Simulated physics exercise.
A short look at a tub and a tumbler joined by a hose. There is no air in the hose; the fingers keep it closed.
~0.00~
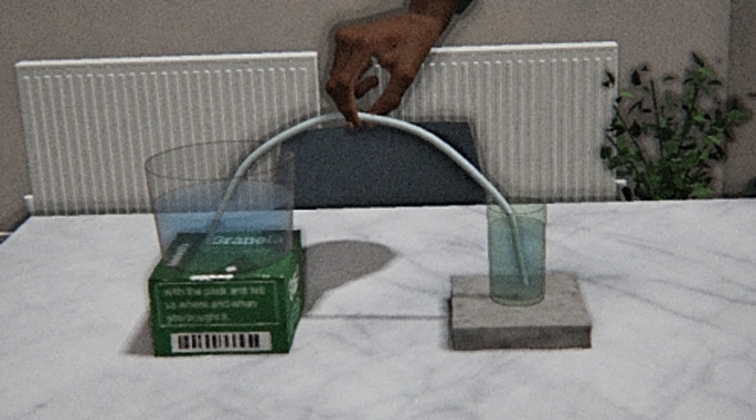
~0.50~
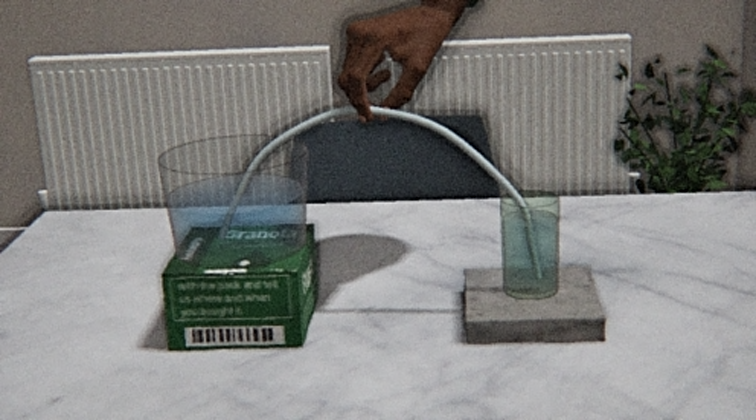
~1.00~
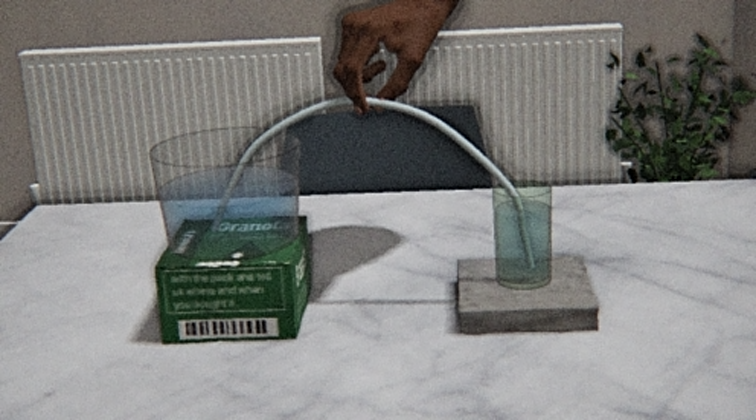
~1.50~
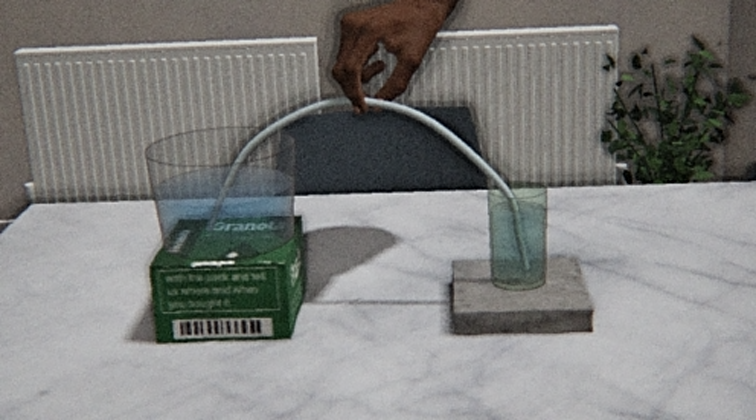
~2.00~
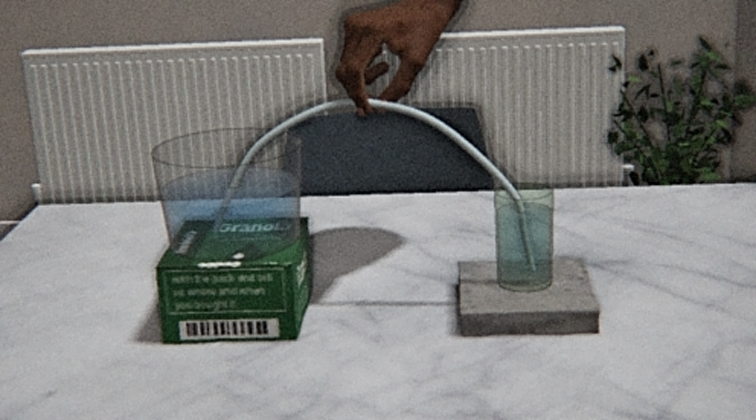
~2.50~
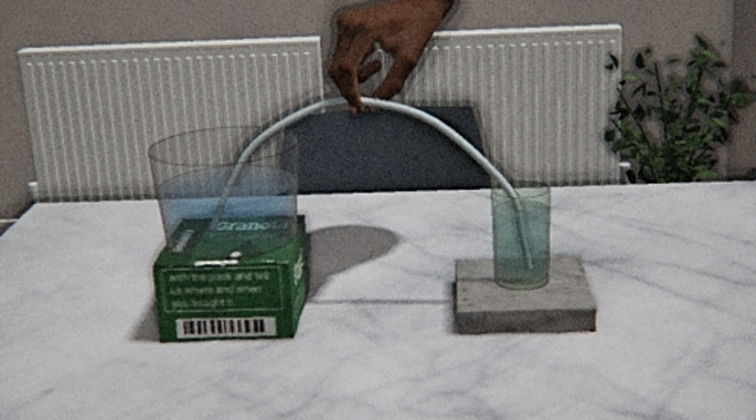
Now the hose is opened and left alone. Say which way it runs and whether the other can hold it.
It flows rightwards, and the one that fills overflows.
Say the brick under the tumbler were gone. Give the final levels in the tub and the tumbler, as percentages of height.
First 15 %, second 100 %.
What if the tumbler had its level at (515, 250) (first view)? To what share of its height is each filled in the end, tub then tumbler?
First 40 %, second 100 %.
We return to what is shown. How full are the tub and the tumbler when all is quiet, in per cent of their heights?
About 40 and 100 per cent.
By 8.0 s, the tub is about half full; the tumbler is full to the brim; the lower one has run over.
By 45.0 s, the tub is about half full; the tumbler is full to the brim; the lower one has run over; the two surfaces are level.
